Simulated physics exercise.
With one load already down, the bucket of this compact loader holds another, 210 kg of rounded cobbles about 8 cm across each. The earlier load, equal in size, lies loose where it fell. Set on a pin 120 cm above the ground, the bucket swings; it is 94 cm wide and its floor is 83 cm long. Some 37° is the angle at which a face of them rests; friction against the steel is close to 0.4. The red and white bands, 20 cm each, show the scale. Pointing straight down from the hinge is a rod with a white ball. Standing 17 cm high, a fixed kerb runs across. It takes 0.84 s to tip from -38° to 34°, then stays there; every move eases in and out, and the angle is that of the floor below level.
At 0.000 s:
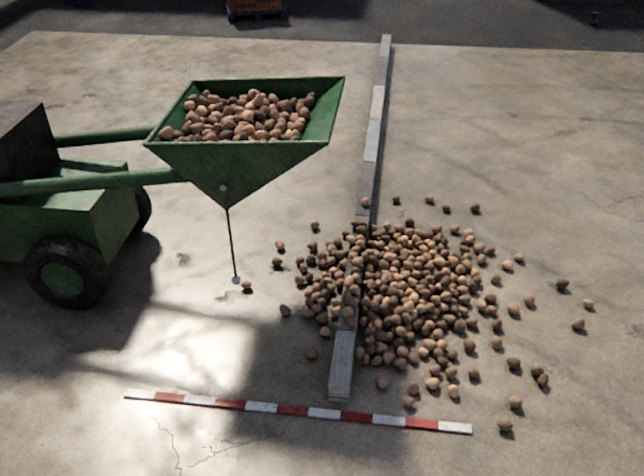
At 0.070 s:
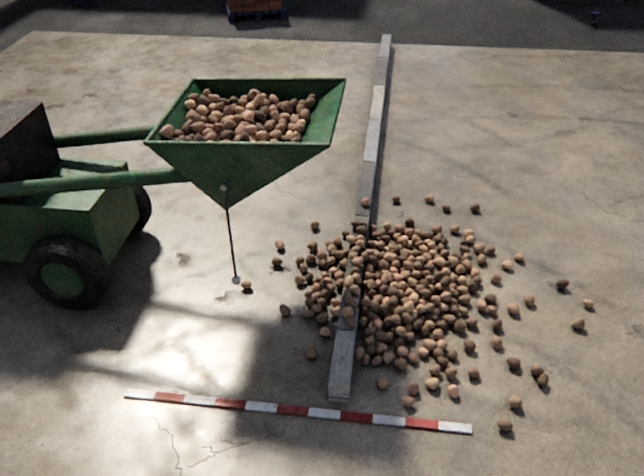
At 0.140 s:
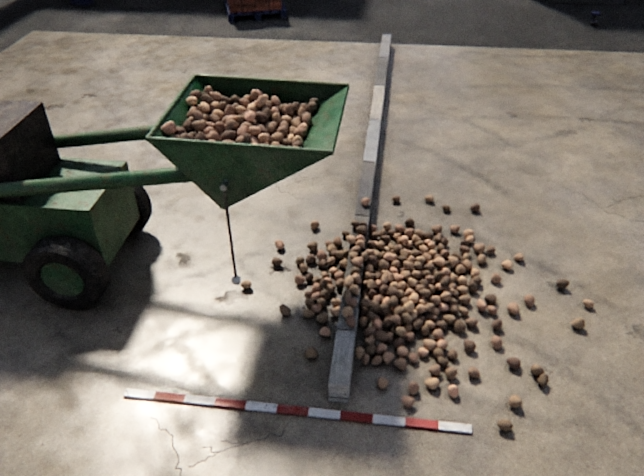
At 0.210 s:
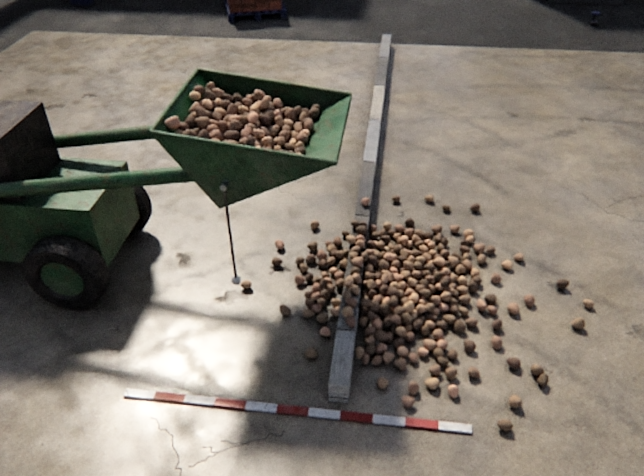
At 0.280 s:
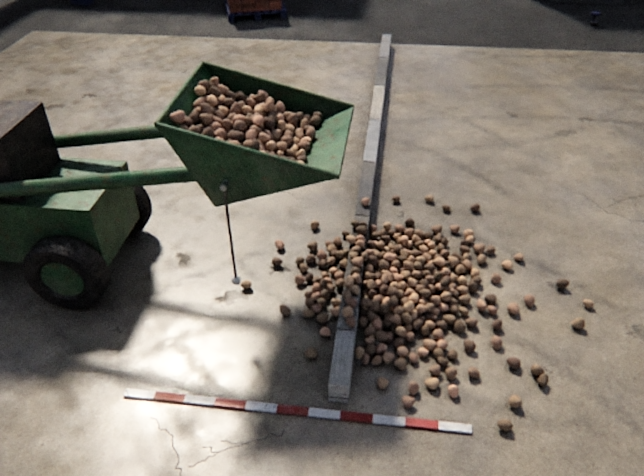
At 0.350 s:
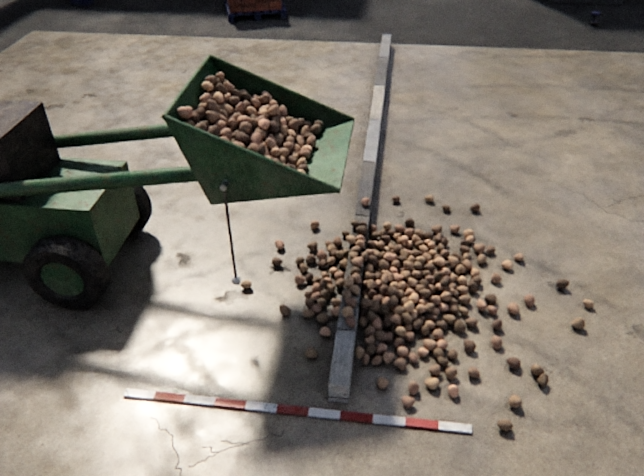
A green loader held a bucket full of brown, round stones beside a loose pile lying across a low kerb, and the bucket slowly tilted down to the right as the stones shifted inside.
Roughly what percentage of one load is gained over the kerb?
Roughly 83 per cent.
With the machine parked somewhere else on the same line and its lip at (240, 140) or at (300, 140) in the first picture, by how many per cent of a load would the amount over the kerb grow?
Case one about 0 %, case two about 40 %.
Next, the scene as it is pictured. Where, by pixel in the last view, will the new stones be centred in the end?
(393, 280).
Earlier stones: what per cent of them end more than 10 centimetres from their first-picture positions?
15 %.
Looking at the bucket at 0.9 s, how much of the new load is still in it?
Near 85 per cent of the load is held.
After 0.6 s the floor is at 23°; in per cent of one load, 100 in the bucket, 18 on this side of the kerb, 82 over the kerb; the foremost stones are at (575, 322).
After 0.9 s the floor is at 34°; in per cent of one load, 87 in the bucket, 32 on this side of the kerb, 82 over the kerb; the foremost stones are at (575, 322).
After 1.3 s the floor is at 34°; in per cent of one load, 29 in the bucket, 55 on this side of the kerb, 116 over the kerb; the foremost stones are at (575, 322).
After 3.8 s the floor is at 34°; in per cent of one load, 0 in the bucket, 36 on this side of the kerb, 164 over the kerb; the foremost stones are at (571, 304). Net gain over the kerb, 83.
